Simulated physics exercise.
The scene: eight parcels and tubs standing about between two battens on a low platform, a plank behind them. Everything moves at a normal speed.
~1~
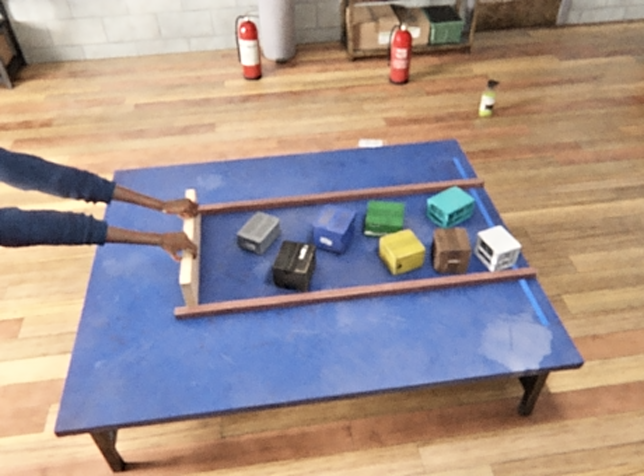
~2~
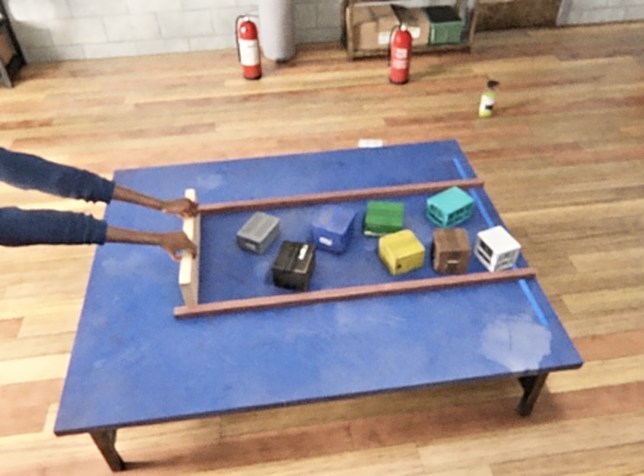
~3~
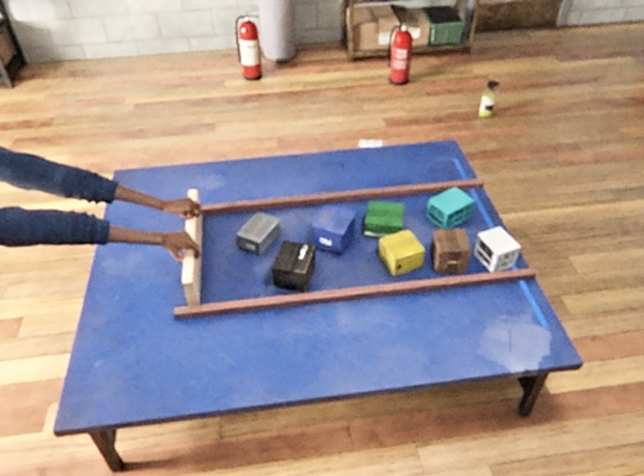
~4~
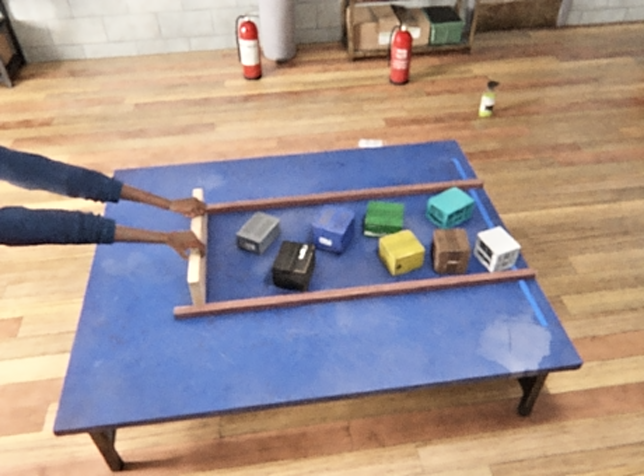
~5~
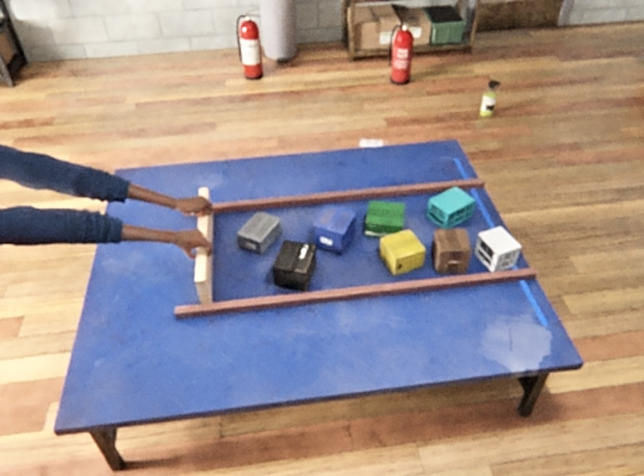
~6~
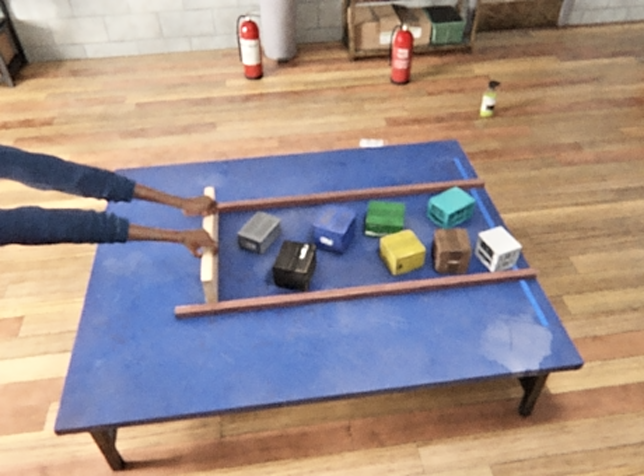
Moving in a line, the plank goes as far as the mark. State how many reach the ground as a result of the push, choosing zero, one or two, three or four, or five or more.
Five or more reach the ground.
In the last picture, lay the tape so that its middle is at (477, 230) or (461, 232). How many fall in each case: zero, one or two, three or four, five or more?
For the first place more than four, for the second three or four.
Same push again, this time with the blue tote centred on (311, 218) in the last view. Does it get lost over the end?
Placed like that, it leaves the surface.
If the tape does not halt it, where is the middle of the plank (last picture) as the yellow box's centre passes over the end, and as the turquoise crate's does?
With the yellow box it sits around (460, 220), with the turquoise crate around (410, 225).
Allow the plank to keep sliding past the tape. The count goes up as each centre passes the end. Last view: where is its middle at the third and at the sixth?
Its centre point is roughly (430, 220) and later (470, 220).
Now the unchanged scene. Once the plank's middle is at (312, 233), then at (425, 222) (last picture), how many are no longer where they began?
At the first spot the count is 4, and at the second it is 8.
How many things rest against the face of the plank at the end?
1 of them.
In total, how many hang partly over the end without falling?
The total comes out at 1.
Early on, none off yet; white crate at rest near (497, 250); turquoise crate at rest near (451, 208); brown box at rest near (451, 252).
A while later, none off yet; white crate travelled about its own width near (523, 249); turquoise crate travelled about its own width near (487, 194); brown box travelled about its own width near (494, 247).
Finally, the number that fall off is five or more; lost, black parcel, blue tote, green box, yellow box, brown box, turquoise crate and white crate.
